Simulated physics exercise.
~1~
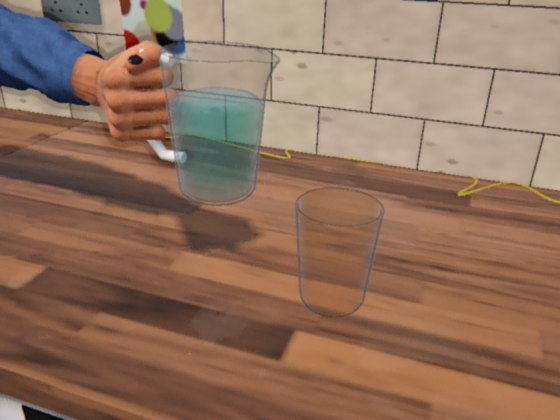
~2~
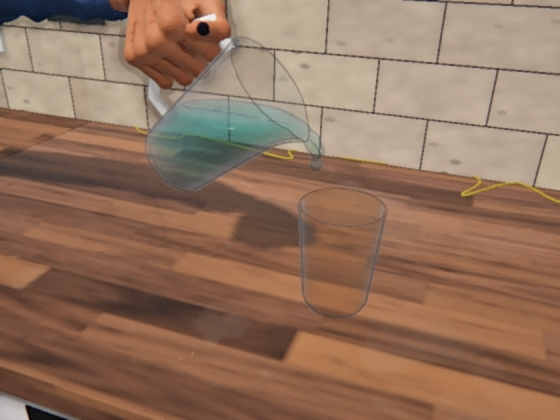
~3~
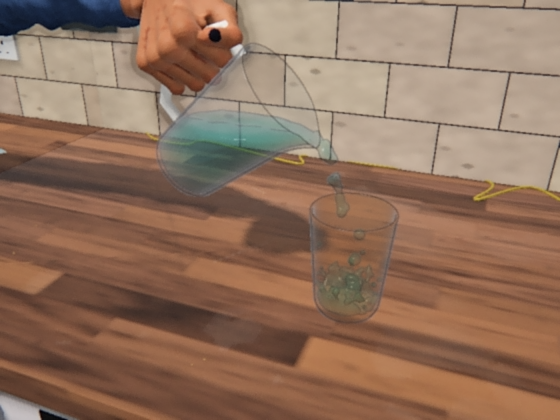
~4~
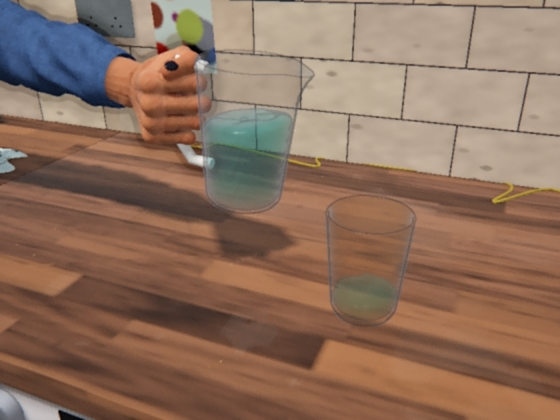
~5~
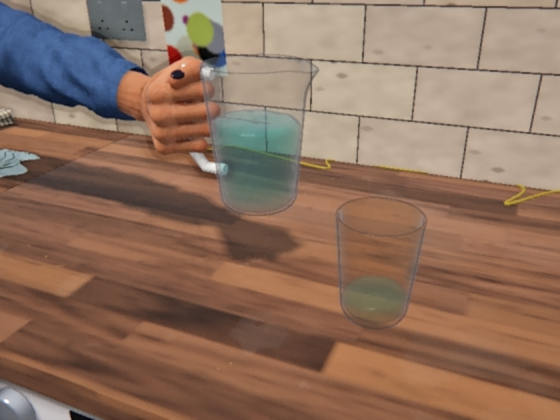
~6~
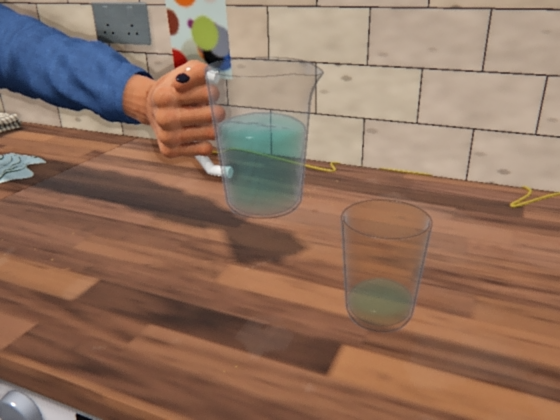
Hand tilting a clear pitcher of blue-green water, pouring a little into an empty tumbler, then holding the pitcher level again.
